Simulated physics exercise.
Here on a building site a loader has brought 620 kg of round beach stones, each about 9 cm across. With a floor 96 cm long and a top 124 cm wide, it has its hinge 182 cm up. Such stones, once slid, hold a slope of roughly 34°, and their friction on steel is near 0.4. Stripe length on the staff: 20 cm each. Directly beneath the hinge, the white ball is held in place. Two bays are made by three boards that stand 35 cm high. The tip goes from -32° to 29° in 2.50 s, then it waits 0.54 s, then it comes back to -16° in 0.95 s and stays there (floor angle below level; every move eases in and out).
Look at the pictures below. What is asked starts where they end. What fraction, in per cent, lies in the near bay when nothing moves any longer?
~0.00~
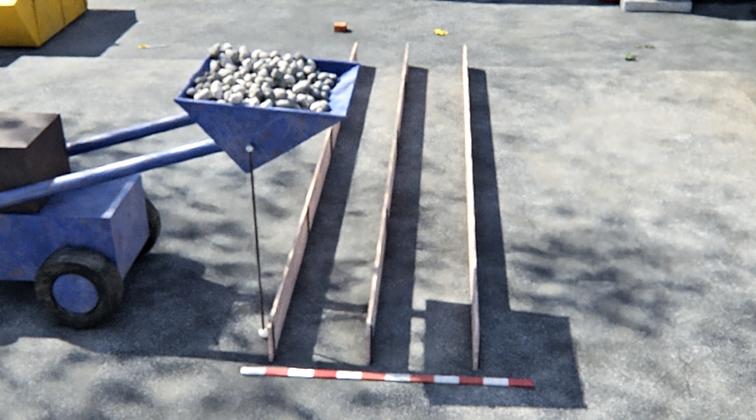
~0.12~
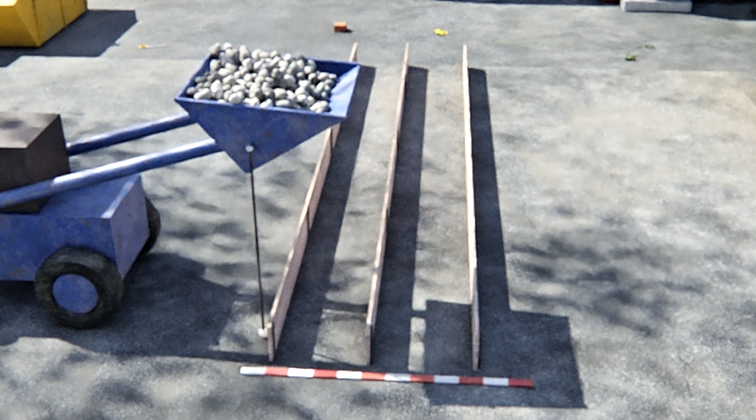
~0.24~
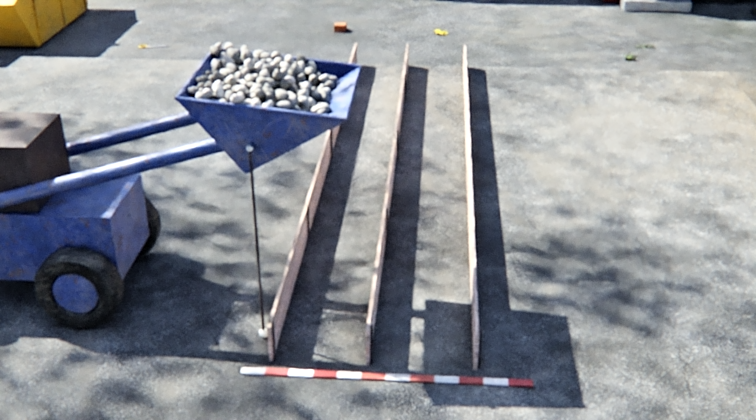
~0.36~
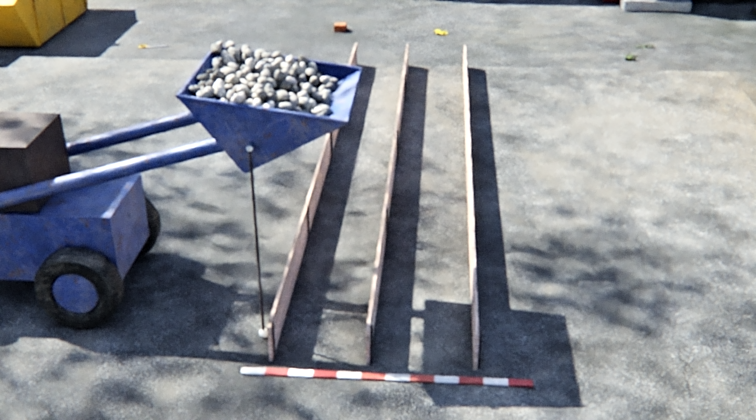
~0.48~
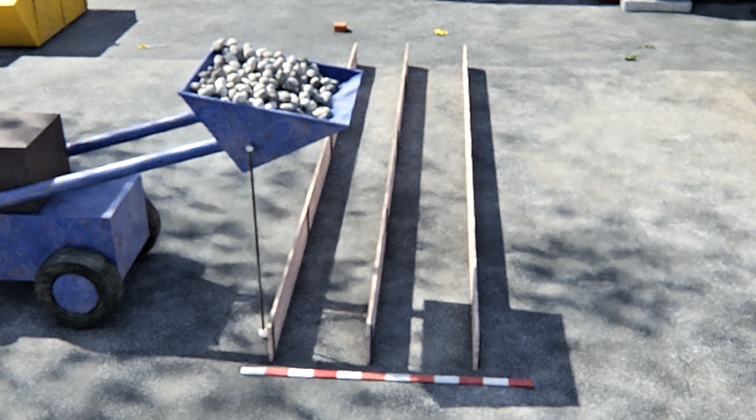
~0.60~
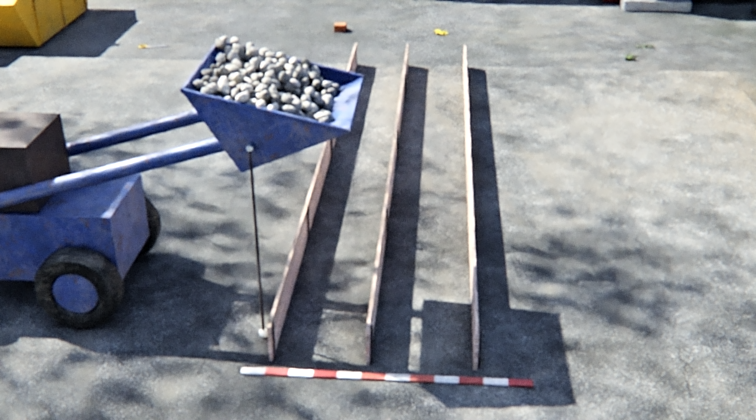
The fraction is about 5 per cent.
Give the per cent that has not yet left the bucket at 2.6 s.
Roughly 30 per cent is still inside.
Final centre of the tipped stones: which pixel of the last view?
Roughly at (424, 291).
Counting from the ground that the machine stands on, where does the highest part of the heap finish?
About 36 cm higher than the ground.
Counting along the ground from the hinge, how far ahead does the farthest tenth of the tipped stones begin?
Some 170 cm out from the hinge.
After 1.9 s the floor is at 20°; 89 % in the bucket, 9 % in the near bay, 1 % in the far bay; the foremost stones are at (386, 194).
After 2.6 s the floor is at 29°; 28 % in the bucket, 20 % in the near bay, 52 % in the far bay; the foremost stones are at (467, 307).
After 4.4 s the floor is at -16°; 0 % in the bucket, 3 % in the near bay, 97 % in the far bay; the foremost stones are at (468, 304).
After 7.3 s the floor is at -16°; 0 % in the bucket, 3 % in the near bay, 97 % in the far bay; the foremost stones are at (468, 303).
